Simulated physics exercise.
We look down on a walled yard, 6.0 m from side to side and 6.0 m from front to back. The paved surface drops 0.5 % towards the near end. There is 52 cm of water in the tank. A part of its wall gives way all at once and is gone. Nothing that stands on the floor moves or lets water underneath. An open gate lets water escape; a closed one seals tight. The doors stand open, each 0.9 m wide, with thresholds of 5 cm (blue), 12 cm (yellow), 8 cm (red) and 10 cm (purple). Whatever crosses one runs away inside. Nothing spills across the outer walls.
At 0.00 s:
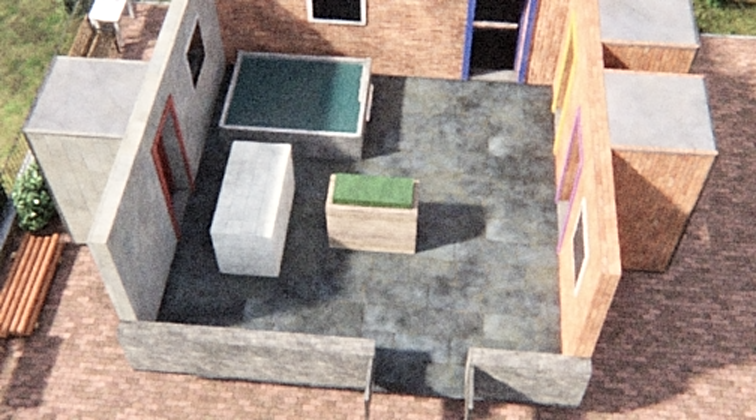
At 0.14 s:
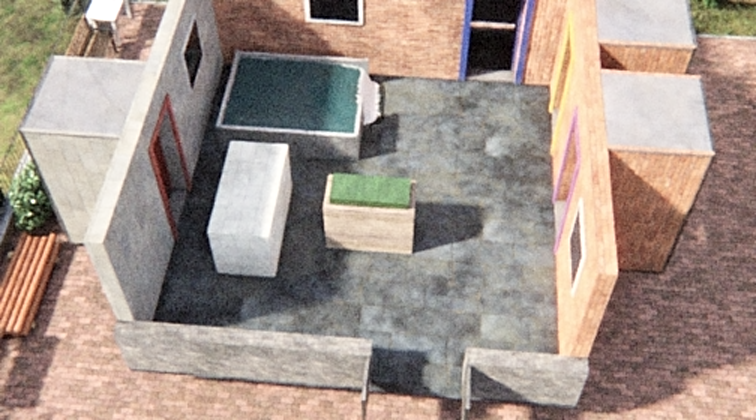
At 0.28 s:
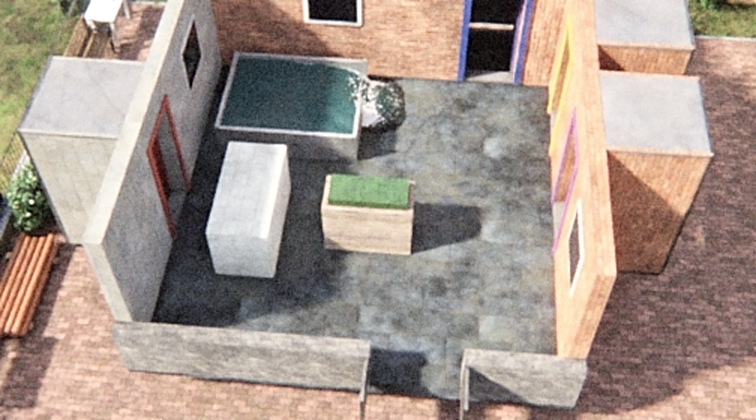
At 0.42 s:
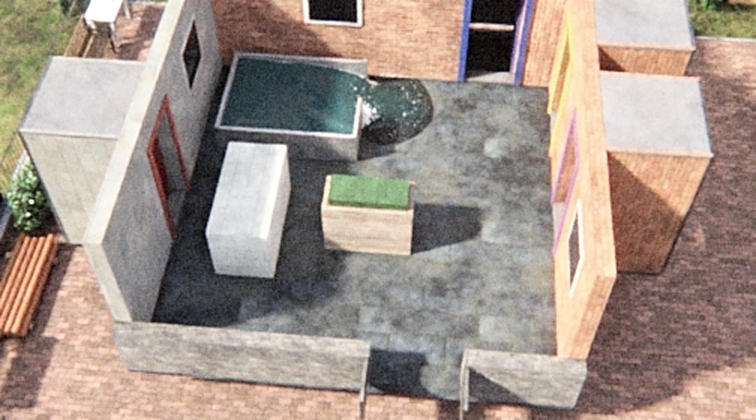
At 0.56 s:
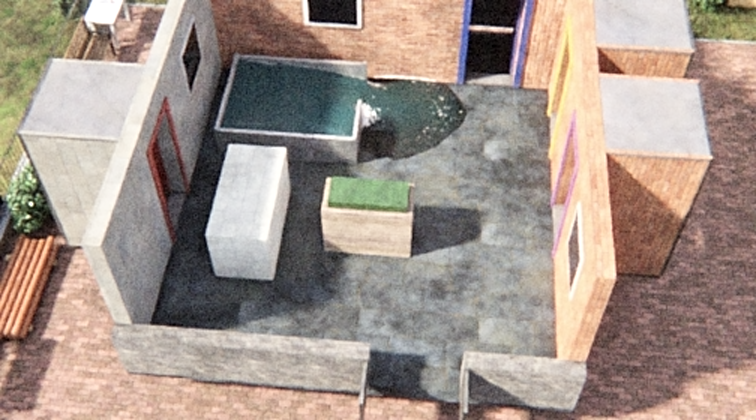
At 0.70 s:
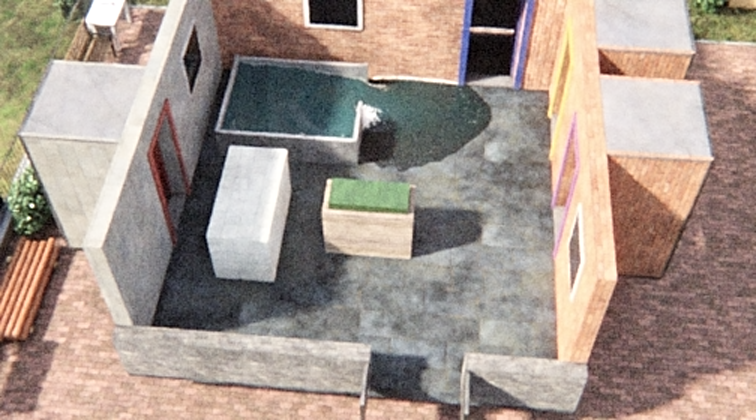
Water bursts through the right end of a low grey-walled tank at the back left of a walled yard, seen from high above, first as a white, foamy spurt beside the gap. A pale block and a wooden box topped with green stand on the dark paving, between a grey wall on the left and brick walls behind and right. The dark, glinting sheet spreads rightward along the back wall past the blue-framed doorway, while the view barely shifts.
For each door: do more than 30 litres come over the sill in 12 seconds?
Door by door: At the blue door it goes over the limit; at the yellow door it passes the limit; at the red door it stays under the limit; at the purple door it does not reach the limit.
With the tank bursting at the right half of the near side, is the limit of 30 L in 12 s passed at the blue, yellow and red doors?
Against that limit: Blue below, yellow below, red below.
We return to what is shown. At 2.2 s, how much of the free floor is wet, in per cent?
Near 25 per cent is wet.
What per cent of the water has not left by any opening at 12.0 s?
Roughly 74 in a hundred.
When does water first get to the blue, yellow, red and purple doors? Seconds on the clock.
Blue 0.8 s, yellow 1.1 s, red 10.0 s, purple 2.2 s.
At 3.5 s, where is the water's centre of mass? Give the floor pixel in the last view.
Around (385, 134).
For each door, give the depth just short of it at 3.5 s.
In cm: Blue 11, yellow 24, red 0, purple 10.
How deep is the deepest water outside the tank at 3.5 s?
About 24 cm.
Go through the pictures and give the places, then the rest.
Still water, 52 cm deep, in the tank at (298, 96), in the first frame.
Water pours out at (362, 95) and has run 0.5 m, to (372, 123); typically 8 cm deep outside, 52 cm at the tank's back, in the second frame.
Water pours out at (361, 97) and has run 0.8 m, to (399, 121); typically 8 cm deep outside, 52 cm at the tank's back, in the third frame.
The front is at (426, 121), 1.2 m from the gap at (361, 98); 1.5 m2 of floor is under water; 52 cm left at the back of the tank, in the fourth frame.
The front is at (460, 116), 1.8 m from the gap at (361, 100); 2.4 m2 of floor is under water; 52 cm left at the back of the tank, in the fifth frame.
Water pours out at (362, 102) and has run 2.2 m, to (485, 109); typically 5 cm deep outside, 52 cm at the tank's back, in the sixth frame.
After 1.4 s water covers 20 % of the floor and is deepest (28 cm) near (375, 102); blue door 10 cm at the sill, 0 L in, yellow door 14 cm at the sill, 0 L in, red door not reached, purple door not reached.
After 2.2 s water covers 25 % of the floor and is deepest (32 cm) near (545, 99); blue door 9 cm at the sill, 7 L in, yellow door 26 cm at the sill, 16 L in, red door not reached, purple door 3 cm at the sill, 0 L in.
After 3.5 s water covers 35 % of the floor and is deepest (24 cm) near (545, 113); blue door 11 cm at the sill, 20 L in, yellow door 24 cm at the sill, 101 L in, red door not reached, purple door 10 cm at the sill, 0 L in.
After 7.0 s water covers 65 % of the floor and is deepest (14 cm) near (545, 113); blue door 9 cm at the sill, 66 L in, yellow door 13 cm at the sill, 160 L in, red door not reached, purple door 6 cm at the sill, 1 L in.
After 12.0 s water covers 90 % of the floor and is deepest (10 cm) near (157, 353); blue door 6 cm at the sill, 94 L in, yellow door 5 cm at the sill, 162 L in, red door 3 cm at the sill, 0 L in, purple door 4 cm at the sill, 1 L in.
